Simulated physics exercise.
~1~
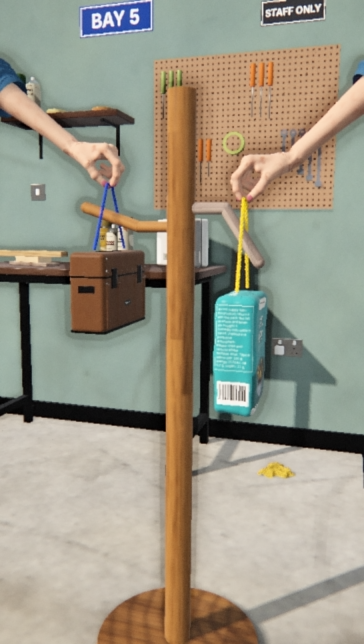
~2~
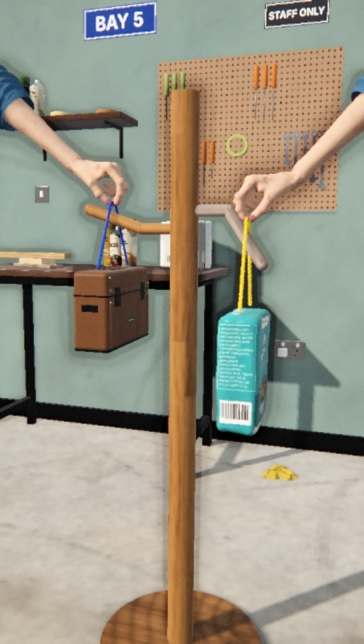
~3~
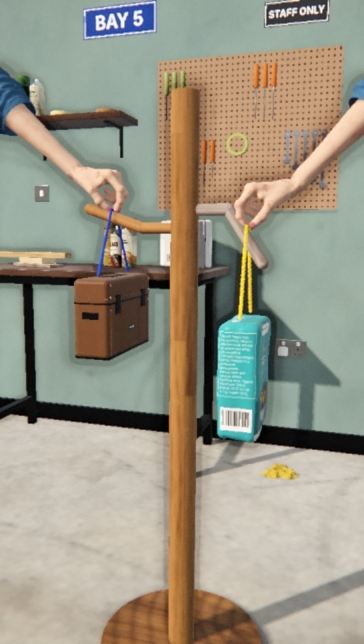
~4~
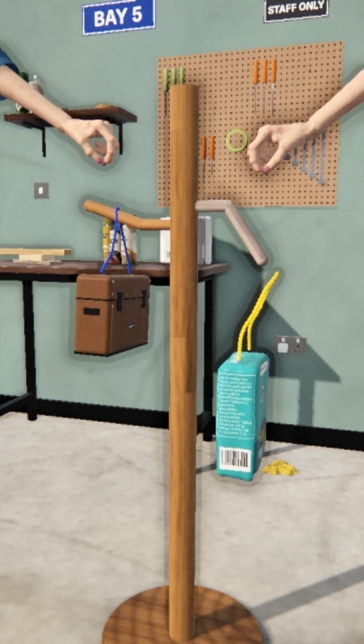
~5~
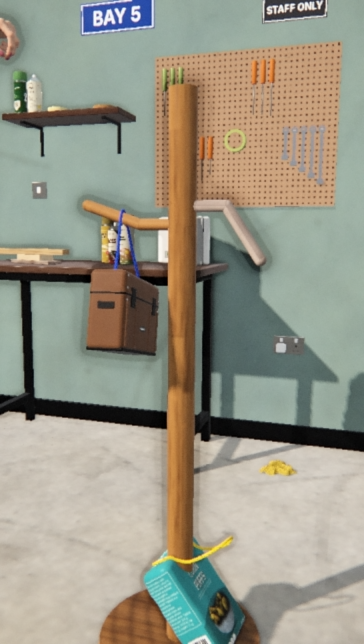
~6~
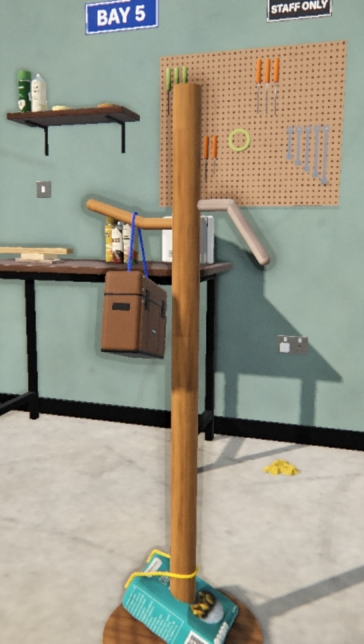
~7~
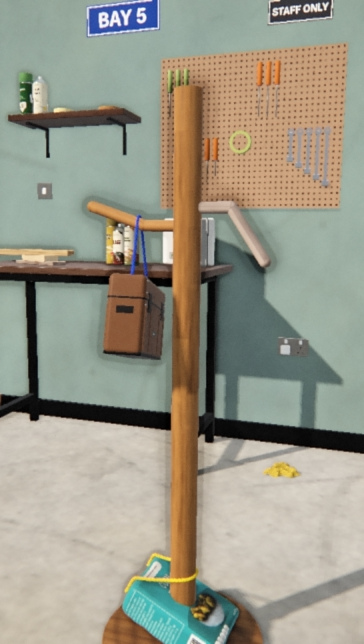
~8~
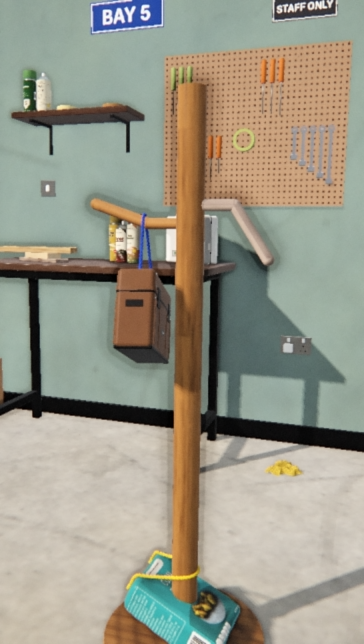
Two hands reach in from either side of a wooden post in a workshop, seen from the front by a slightly swaying camera, with a pegboard and dark bench behind. The left hand holds a brown case by a blue loop, and the right holds a turquoise sack by a yellow one. Both lower their loads toward the post's angled pegs, then let go and draw back. The sack drops from the pale, downward-bent right peg and tips onto its side at the post's base. The case slides slightly inward, turning and leaning, but stays hanging on the left peg.
